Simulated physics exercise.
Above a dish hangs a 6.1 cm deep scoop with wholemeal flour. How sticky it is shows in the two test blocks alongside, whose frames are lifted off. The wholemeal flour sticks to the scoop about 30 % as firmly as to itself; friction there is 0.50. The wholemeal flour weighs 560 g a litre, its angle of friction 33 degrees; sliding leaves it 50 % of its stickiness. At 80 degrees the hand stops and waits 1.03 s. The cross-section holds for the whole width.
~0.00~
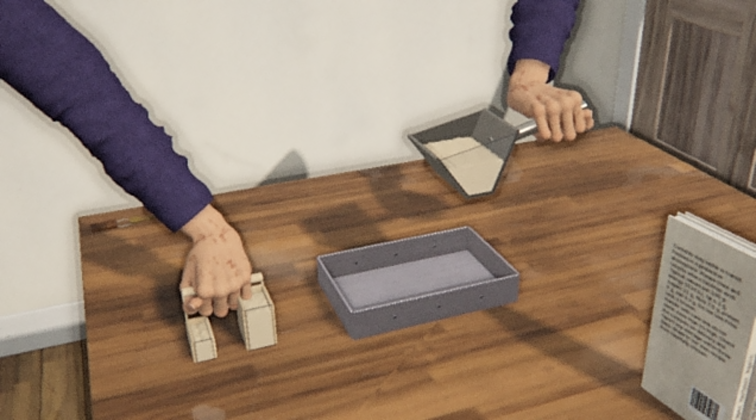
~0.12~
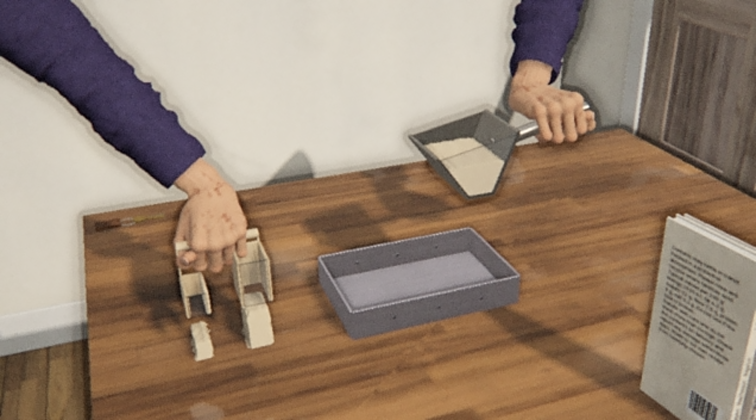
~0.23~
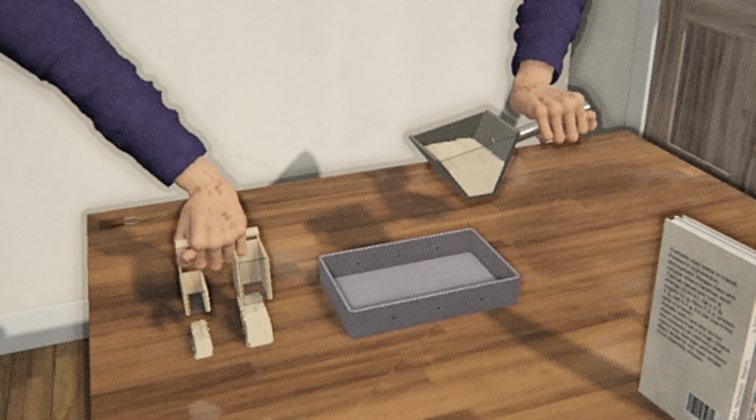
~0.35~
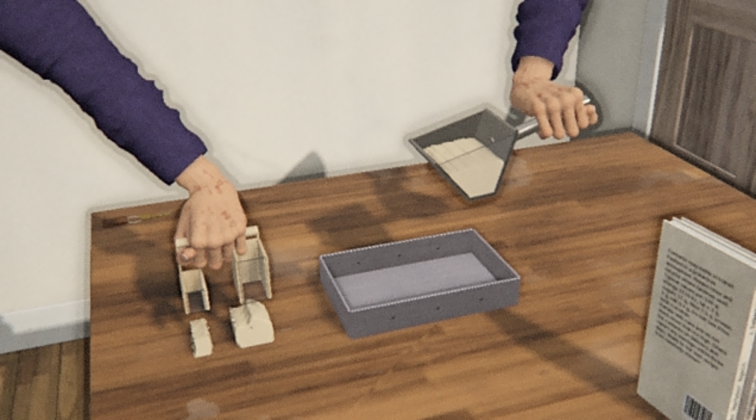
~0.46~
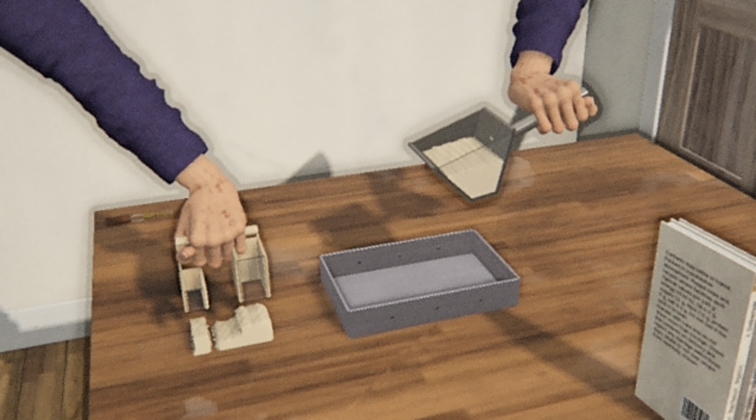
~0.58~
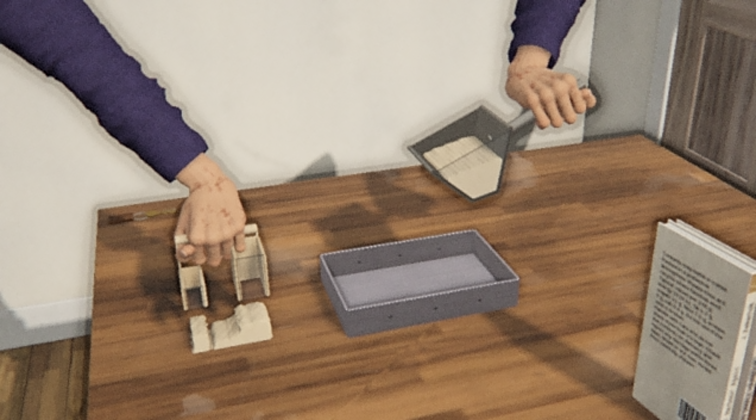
Two hands in purple sleeves work over a brown wooden table, seen from slightly above, with a pale wall behind and a book standing at right. The left hand lifts two small open moulds off two pale blocks beside a grey dish, while the right holds a grey scoop of cream flour. The taller block slumps and spreads, meeting the smaller one, as the scoop tilts slightly and the view drifts a little.
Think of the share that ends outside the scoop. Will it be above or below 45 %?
Expect below 45 %.
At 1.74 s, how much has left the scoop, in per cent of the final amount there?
About 0 %.
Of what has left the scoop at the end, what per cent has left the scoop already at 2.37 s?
About 0 %.
After 1.11 s, the scoop is at 34 degrees and 0 % has left it.
After 1.74 s, the scoop is at 58 degrees and 0 % has left it.
After 2.37 s, the scoop is at 80 degrees and 0 % has left it.
After 3.00 s, the scoop is at 80 degrees and 36 % has left it.
After 3.10 s, at the end, the scoop is at 80 degrees and 36 % has left it.
